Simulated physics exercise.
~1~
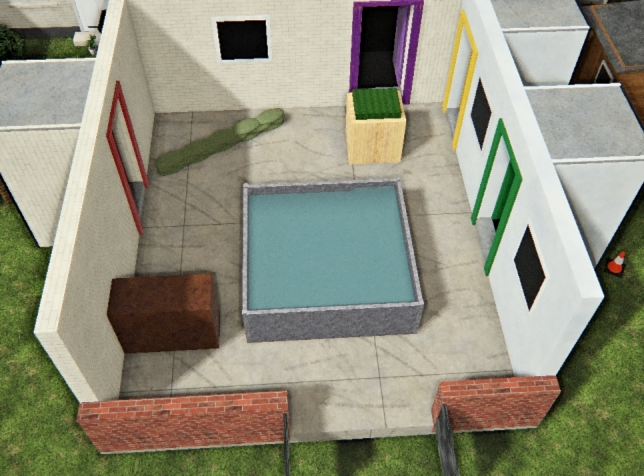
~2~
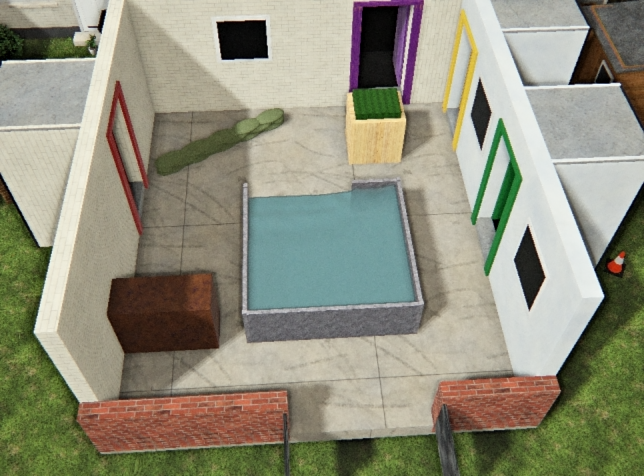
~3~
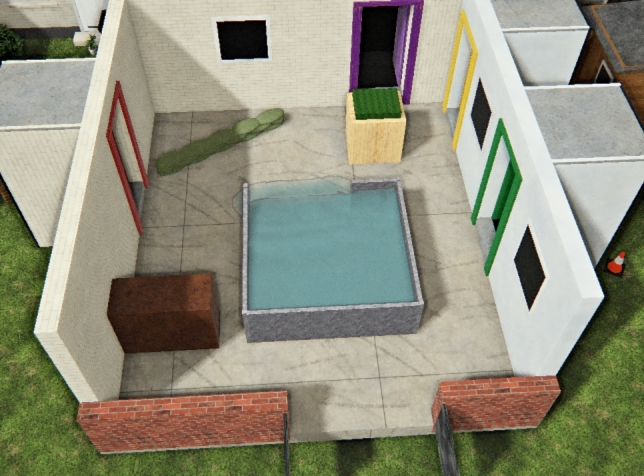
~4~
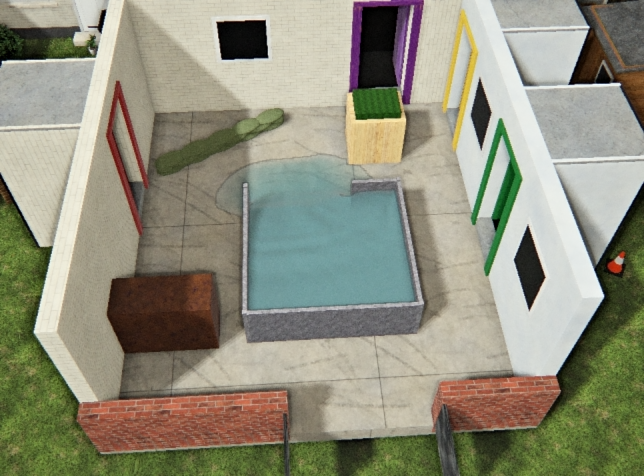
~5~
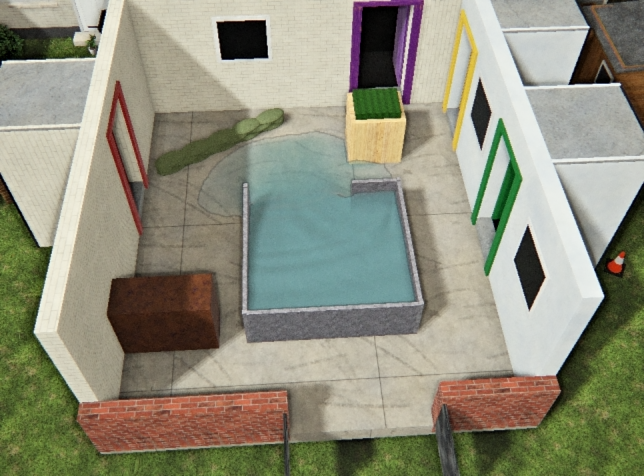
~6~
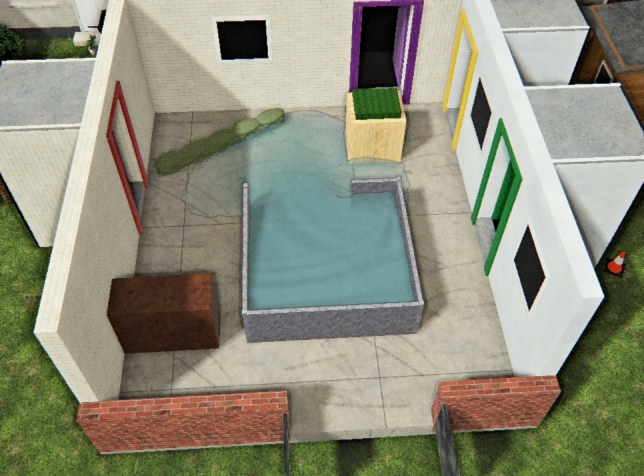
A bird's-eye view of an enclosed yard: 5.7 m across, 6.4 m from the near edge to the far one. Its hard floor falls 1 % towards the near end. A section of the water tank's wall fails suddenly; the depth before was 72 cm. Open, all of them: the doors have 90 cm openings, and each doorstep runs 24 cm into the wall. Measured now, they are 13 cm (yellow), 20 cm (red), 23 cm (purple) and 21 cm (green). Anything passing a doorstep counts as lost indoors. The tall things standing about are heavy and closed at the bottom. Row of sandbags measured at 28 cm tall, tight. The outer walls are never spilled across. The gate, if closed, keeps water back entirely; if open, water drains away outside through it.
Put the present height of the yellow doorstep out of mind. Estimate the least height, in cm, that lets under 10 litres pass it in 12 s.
I would say 33 cm.
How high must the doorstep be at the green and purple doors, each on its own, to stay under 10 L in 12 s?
Close to 7.0 cm (green) and close to 17 cm (purple).
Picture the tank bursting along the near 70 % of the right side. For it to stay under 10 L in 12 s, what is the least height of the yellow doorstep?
The answer is some 19 cm.
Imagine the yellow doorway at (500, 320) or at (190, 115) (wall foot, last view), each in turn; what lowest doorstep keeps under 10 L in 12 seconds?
Minimums: About 12.5 cm and 19 cm.
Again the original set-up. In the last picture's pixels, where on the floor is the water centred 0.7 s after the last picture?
About (314, 232).
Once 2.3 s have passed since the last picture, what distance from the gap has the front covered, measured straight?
About 4.0 metres out.
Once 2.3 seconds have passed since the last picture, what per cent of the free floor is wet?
About 55 per cent.
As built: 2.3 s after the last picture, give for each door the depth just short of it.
Centimetres: Yellow = 33, red = 23, purple = 20, green = 3.
Then, 0.7 s after the last picture water covers 30 % of the floor, deepest (48 cm) near (303, 110); it has not reached the yellow door.
Then, 2.3 s after the last picture water covers 55 % of the floor, deepest (38 cm) near (303, 110); 33 cm at the yellow door, 86 litres in over its 13 cm doorstep.
Then, 11.3 s after the last picture water covers 95 % of the floor, deepest (17 cm) near (130, 426); 11 cm at the yellow door, 299 litres in over its 13 cm doorstep.
At the yellow door as built, the water peaked near 34 cm, 2.1 s after the last picture.
With a doorstep of 30.5 cm, 20 litres would have come in within the 12 s; with 41 cm, 0 litres. So under 10 litres takes about 33 cm.
